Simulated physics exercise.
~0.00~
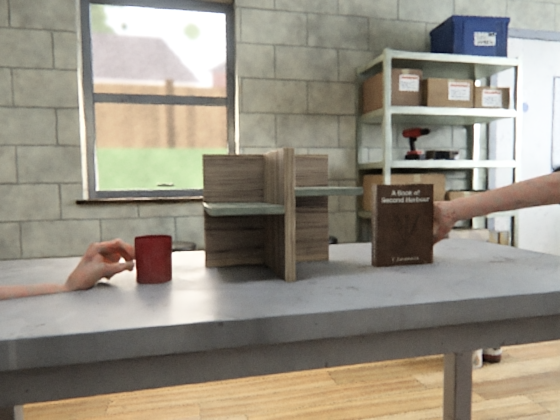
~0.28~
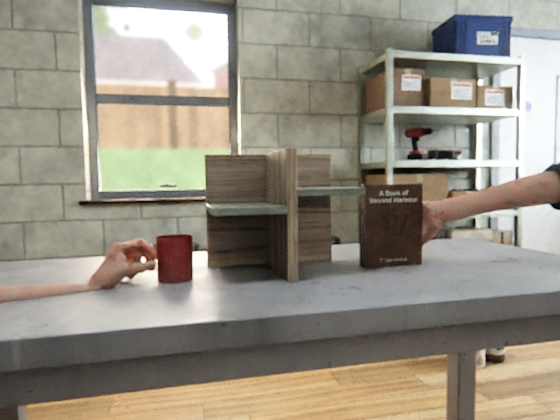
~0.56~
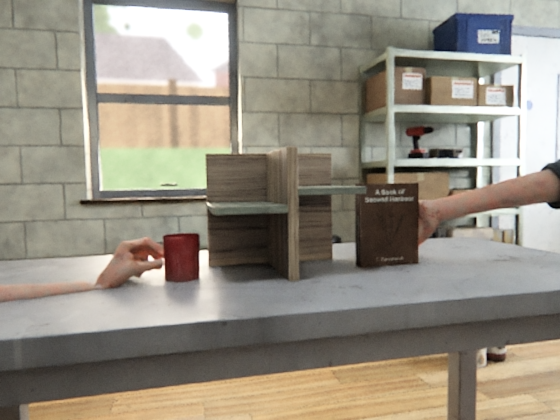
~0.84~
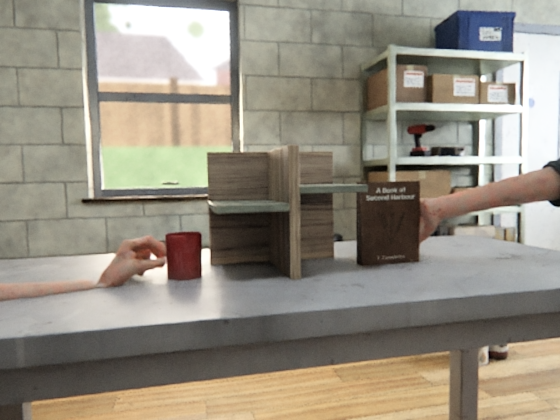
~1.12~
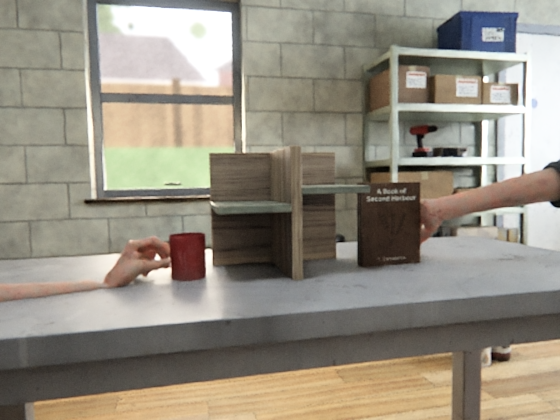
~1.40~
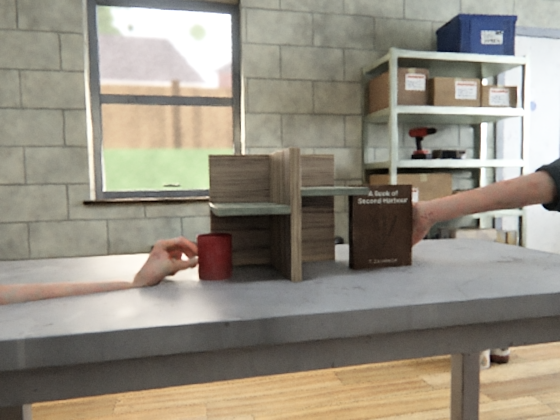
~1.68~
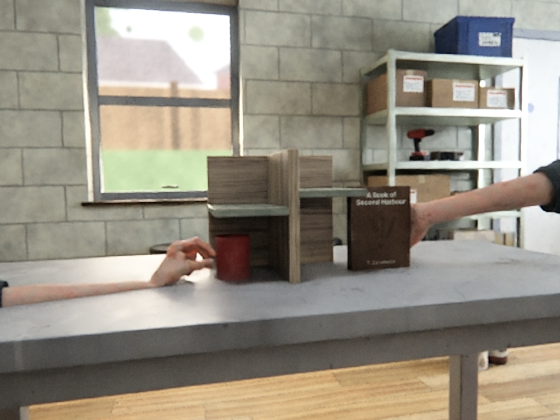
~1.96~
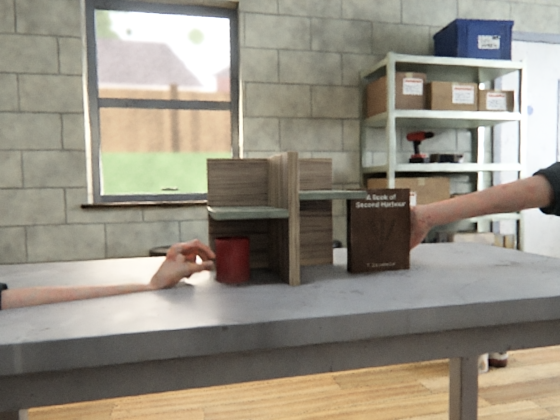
A red beaker, held by a hand reaching in from the left, slides right across a grey table in a workshop-like room, seen from the front by a gently swaying camera. A brown book stands upright on the right, held by another hand, and between them sits a small wooden rack with a low shelf on each side. A window and storage shelving stand behind. The book shifts slightly left as the beaker nears the rack. The beaker then passes beneath the left shelf, while the book, too tall, stops upright at the right shelf's edge.
